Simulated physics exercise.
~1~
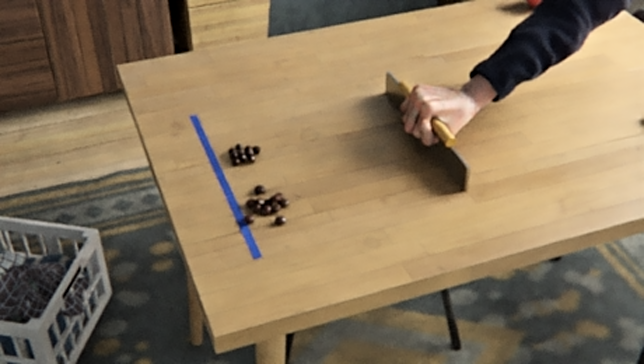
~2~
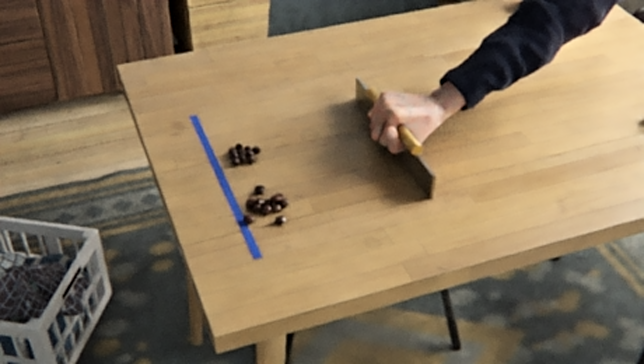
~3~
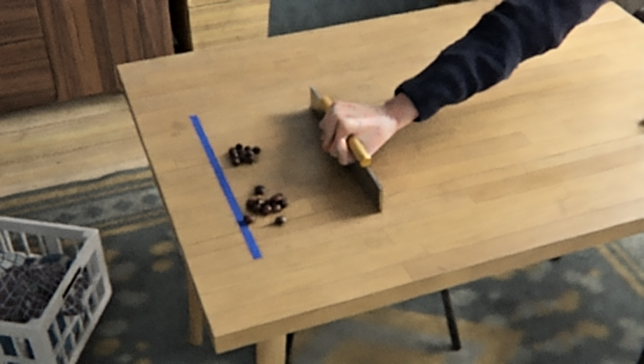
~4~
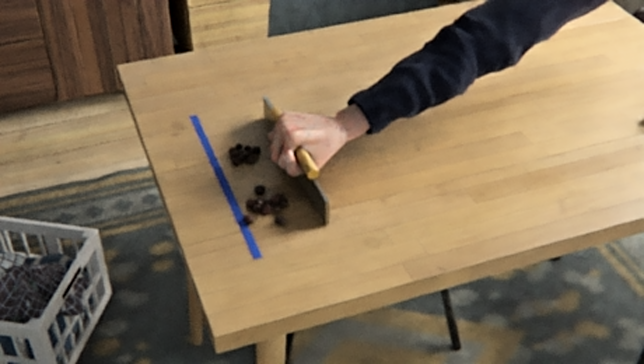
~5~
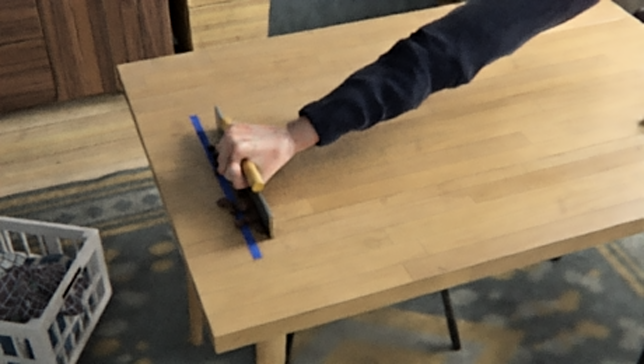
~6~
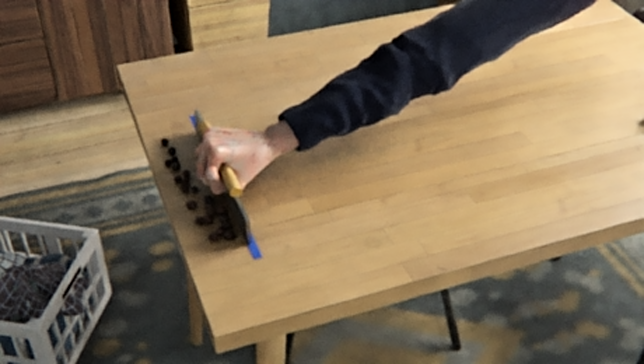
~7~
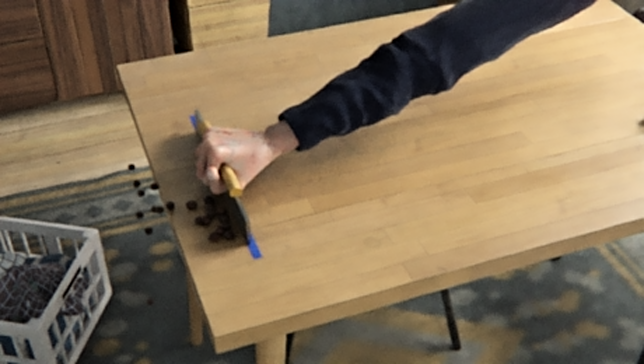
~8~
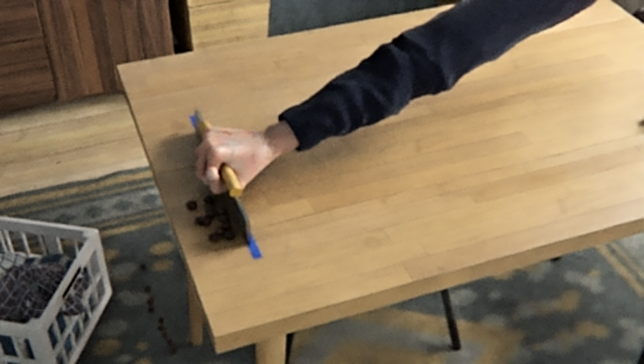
In the video, a hand slides a scraper left across a wooden table, pushing two clusters of small dark pieces past a strip of blue tape. The scraper stops at the tape, and the farther cluster spills over the edge while the nearer one stays on top.
